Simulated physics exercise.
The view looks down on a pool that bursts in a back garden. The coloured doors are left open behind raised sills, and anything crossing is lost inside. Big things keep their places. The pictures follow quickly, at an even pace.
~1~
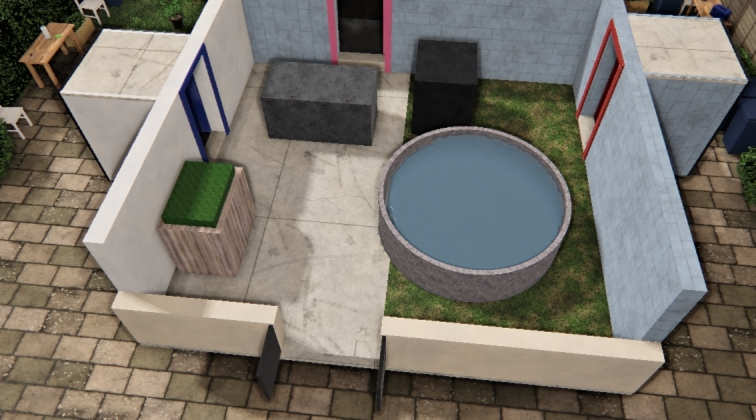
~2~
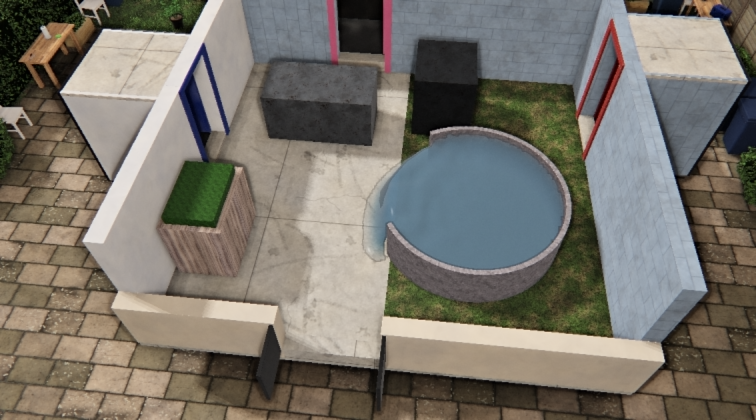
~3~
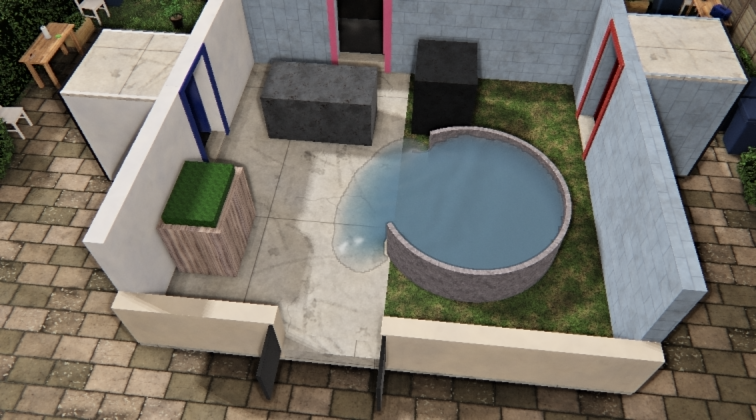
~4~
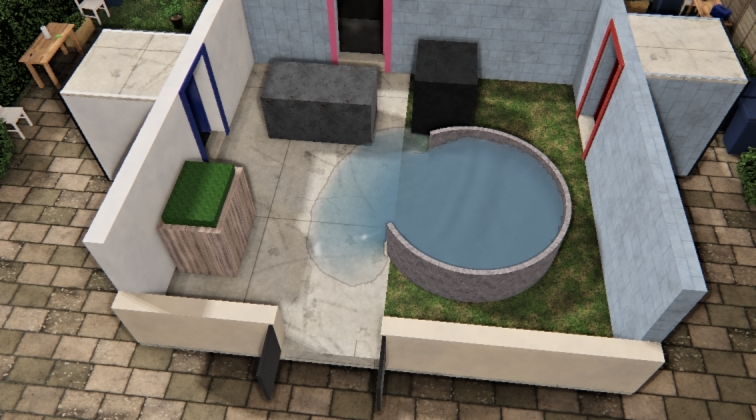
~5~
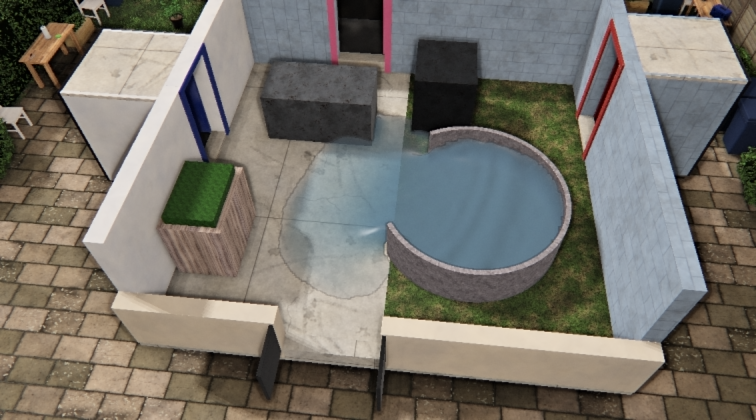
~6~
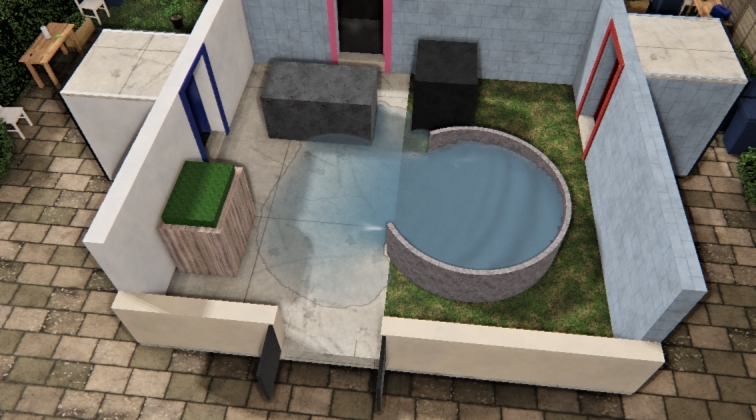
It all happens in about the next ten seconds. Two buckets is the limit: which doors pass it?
At the end, the pink door is going to be at or under the line, the red door is going to be at or under the line, the blue door is going to be over the line.
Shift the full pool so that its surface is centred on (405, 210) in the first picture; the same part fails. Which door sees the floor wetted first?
The blue-painted one.
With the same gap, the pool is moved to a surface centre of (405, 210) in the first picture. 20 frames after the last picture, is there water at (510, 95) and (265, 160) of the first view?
I'd say spared for the first and watered for the second.
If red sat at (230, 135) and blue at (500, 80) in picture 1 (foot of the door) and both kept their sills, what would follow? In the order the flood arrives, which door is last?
It's the one in blue.
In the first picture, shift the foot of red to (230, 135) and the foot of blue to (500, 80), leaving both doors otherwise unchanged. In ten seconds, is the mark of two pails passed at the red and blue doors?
Result: Red goes past the limit, blue remains beneath it.
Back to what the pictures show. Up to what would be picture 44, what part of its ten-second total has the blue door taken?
Near 95 %, I'd say.
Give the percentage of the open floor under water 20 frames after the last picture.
70 %, roughly.
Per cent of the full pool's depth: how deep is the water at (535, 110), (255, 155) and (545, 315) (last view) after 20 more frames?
0, 35 and 0 in a hundred, in turn.
A moment on, water covers 45 % of the floor; the pink door wet at the sill, nothing in, the red door not reached, the blue door under two buckets in.
Next, water covers 50 % of the floor; the pink door wet at the sill, nothing in, the red door not reached, the blue door far over two buckets in.
Then, water covers 70 % of the floor; the pink door wet at the sill, nothing in, the red door not reached, the blue door far over two buckets in.
Later, water covers 85 % of the floor; the pink door wet at the sill, nothing in, the red door wet at the sill, nothing in, the blue door far over two buckets in.
In the end, water covers 100 % of the floor; the pink door wet at the sill, nothing in, the red door wet at the sill, nothing in, the blue door far over two buckets in.
